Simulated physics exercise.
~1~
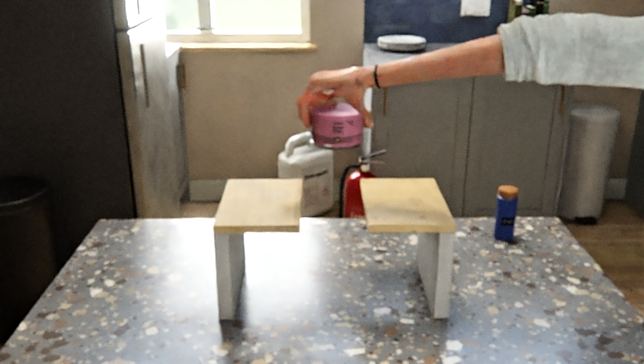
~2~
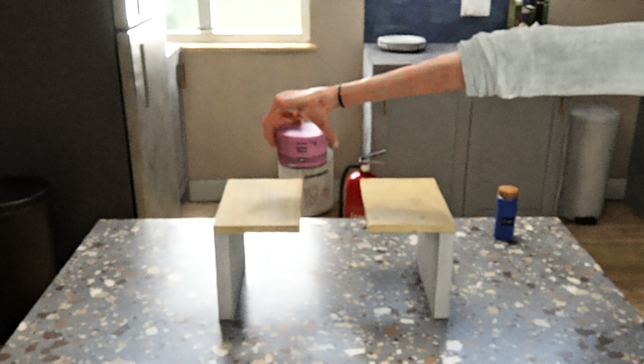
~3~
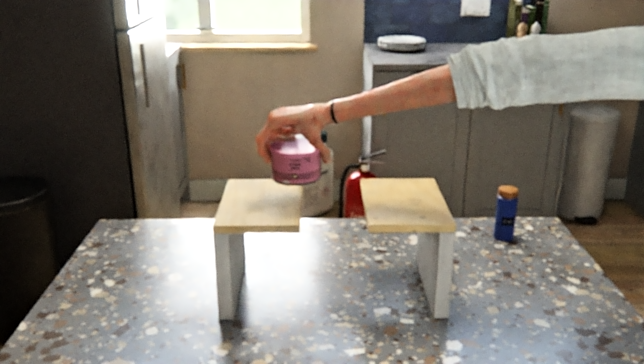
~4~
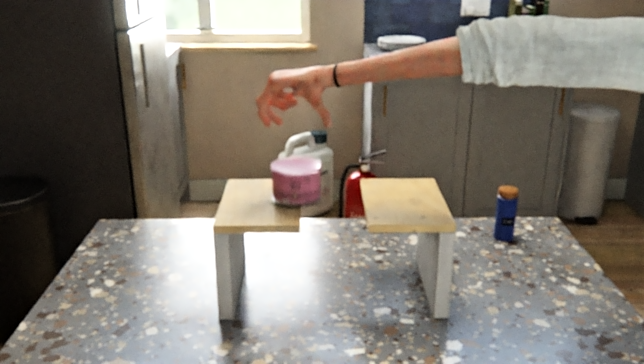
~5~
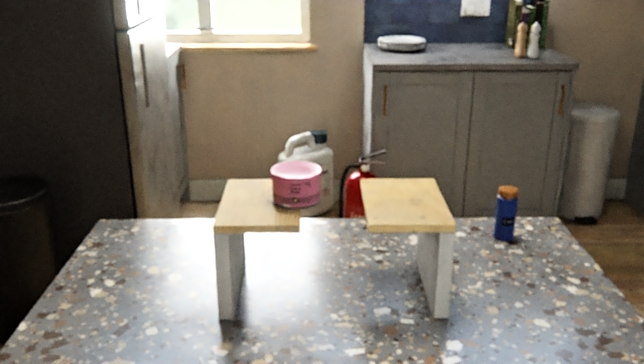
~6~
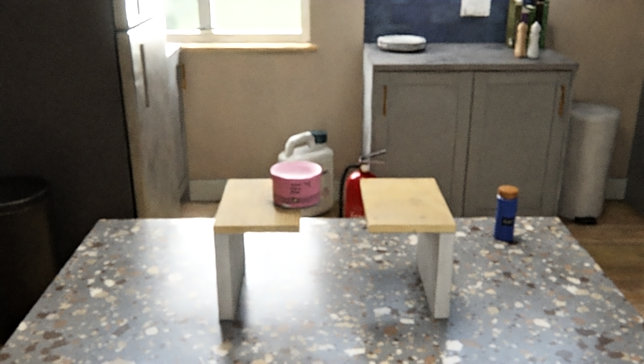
At the start, a hand reaching in from the right holds a pink tub above two wooden-topped ledges that stand with a gap between them on a speckled table. A small blue shaker stands to the right. The hand moves the tub left and lowers it toward the inner end of the left ledge. The fingers then open, leaving the tub there, and the hand draws back out of view. The tub stays upright on top of the left ledge, beside the gap, and does not drop to the table, while the blue shaker remains where it was.
